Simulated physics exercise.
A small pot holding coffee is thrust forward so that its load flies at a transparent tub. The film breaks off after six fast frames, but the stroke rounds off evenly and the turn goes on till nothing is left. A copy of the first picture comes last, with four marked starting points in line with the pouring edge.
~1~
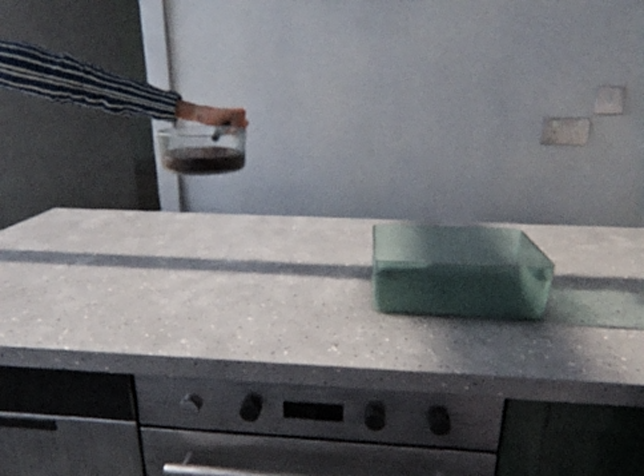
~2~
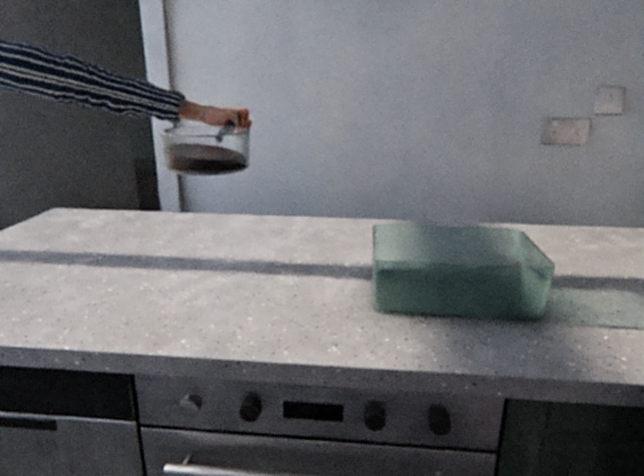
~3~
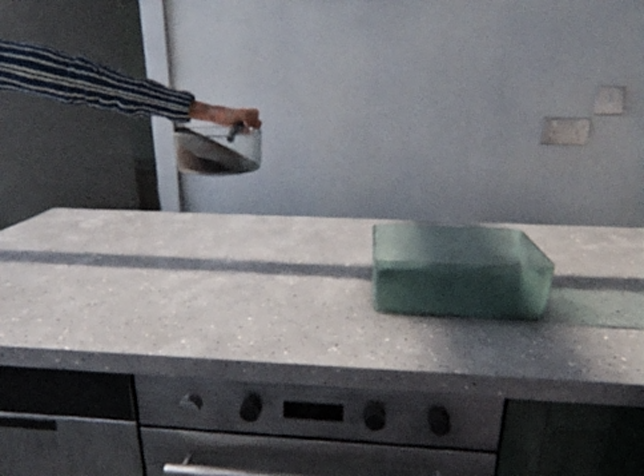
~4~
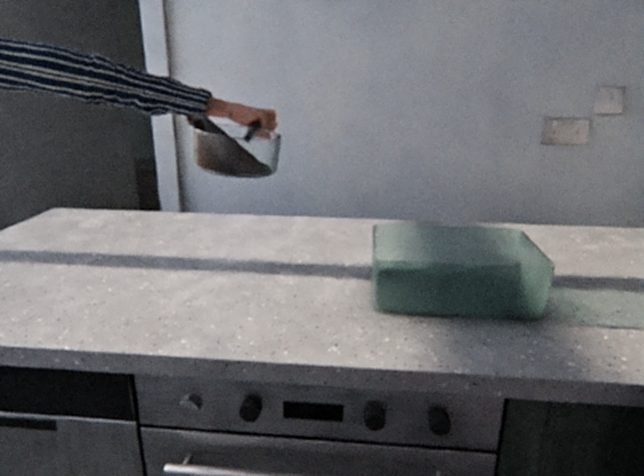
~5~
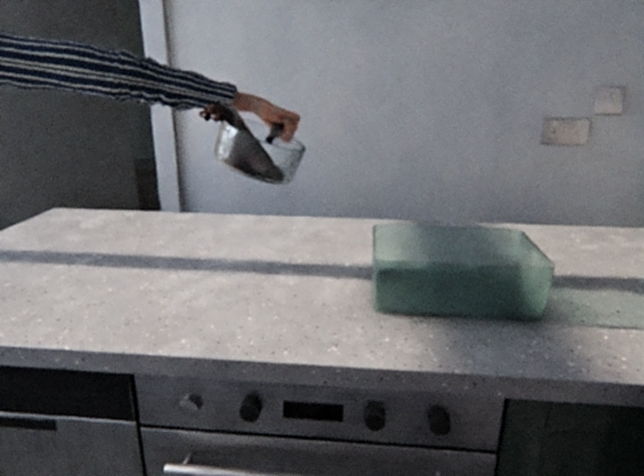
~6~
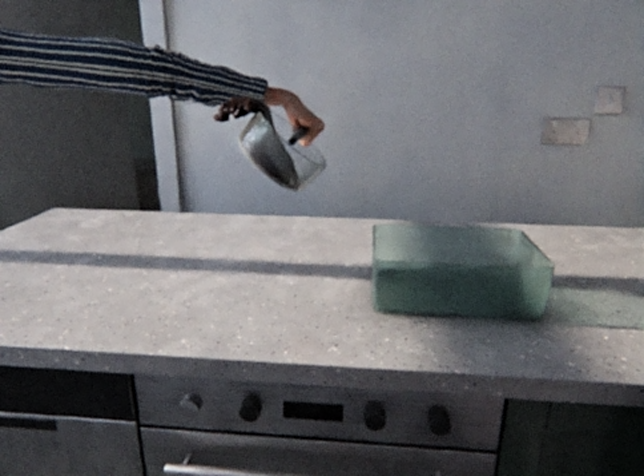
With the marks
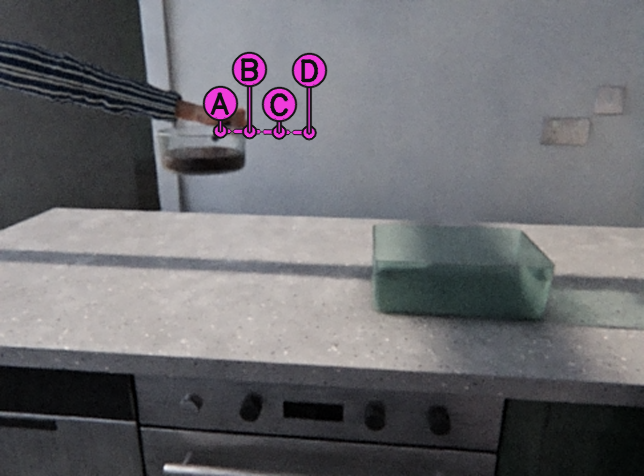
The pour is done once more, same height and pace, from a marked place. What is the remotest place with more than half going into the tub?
Use spot A.
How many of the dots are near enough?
All four.
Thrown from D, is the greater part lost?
No, not at all.
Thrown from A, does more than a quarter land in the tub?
Yes, clearly.
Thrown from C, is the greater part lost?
No, not at all.
On the marked copy, A at (220, 131); B at (249, 131); C at (279, 132); D at (309, 132).
If A is chosen, about 64 % lands in the tub, 28 % falls short and 8 % goes beside or beyond.
If B is chosen, about 71 % lands in the tub, 17 % falls short and 12 % goes beside or beyond.
If C is chosen, about 71 % lands in the tub, 15 % falls short and 14 % goes beside or beyond.
If D is chosen, about 77 % lands in the tub, 15 % falls short and 8 % goes beside or beyond.
